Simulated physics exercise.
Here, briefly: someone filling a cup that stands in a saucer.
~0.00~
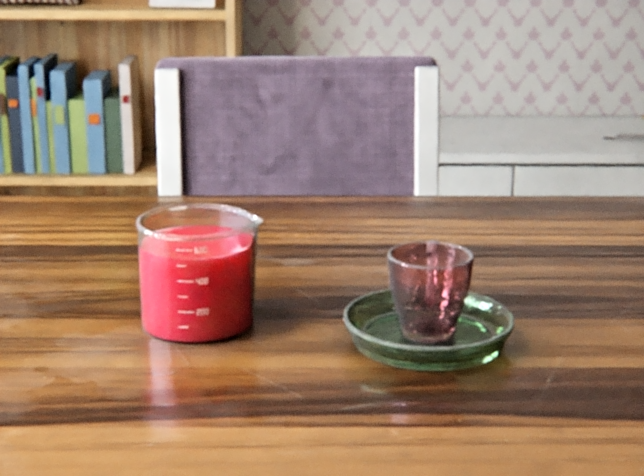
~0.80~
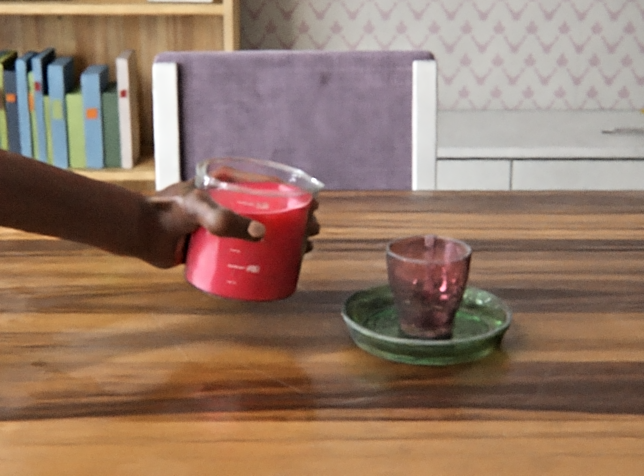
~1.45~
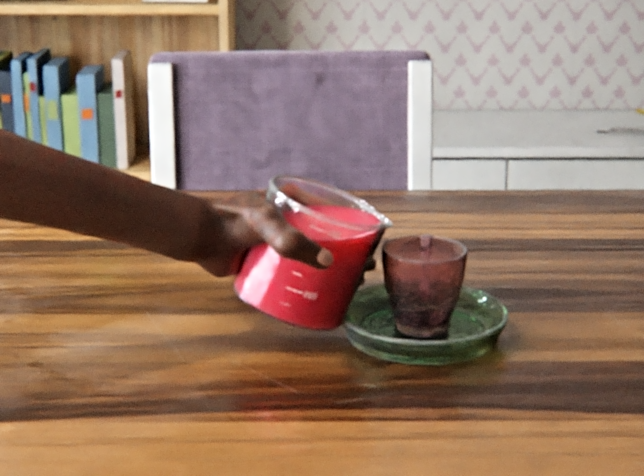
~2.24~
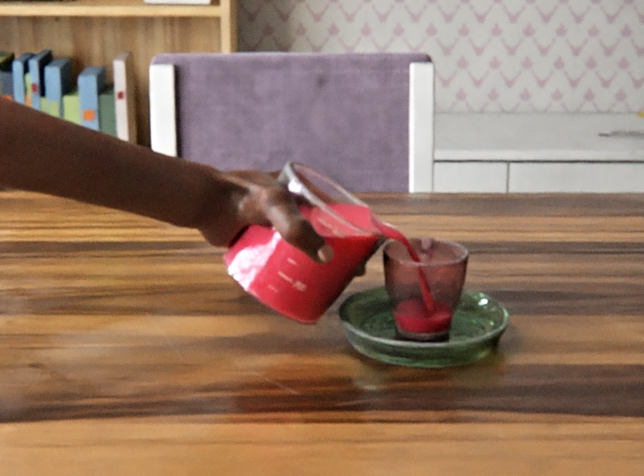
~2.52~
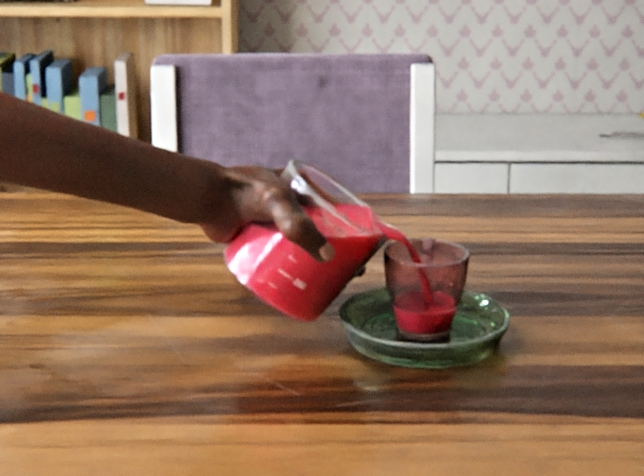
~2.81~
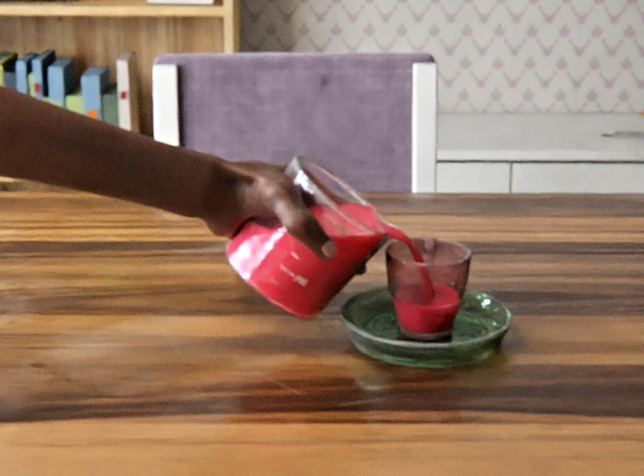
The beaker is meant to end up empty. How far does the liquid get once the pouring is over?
It runs beyond the saucer too.
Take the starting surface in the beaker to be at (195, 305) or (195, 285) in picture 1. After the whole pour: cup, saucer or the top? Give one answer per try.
In turn: Cup only, into the saucer.
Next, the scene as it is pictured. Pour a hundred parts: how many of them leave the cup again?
Share: Near 65 per cent.
By 7.4 s, the cup is full to the brim; the saucer is wet, with room to spare.
By 11.0 s, the cup is full to the brim; the saucer is full and running over.
By 14.1 s, the cup is full to the brim; the saucer is full and running over.
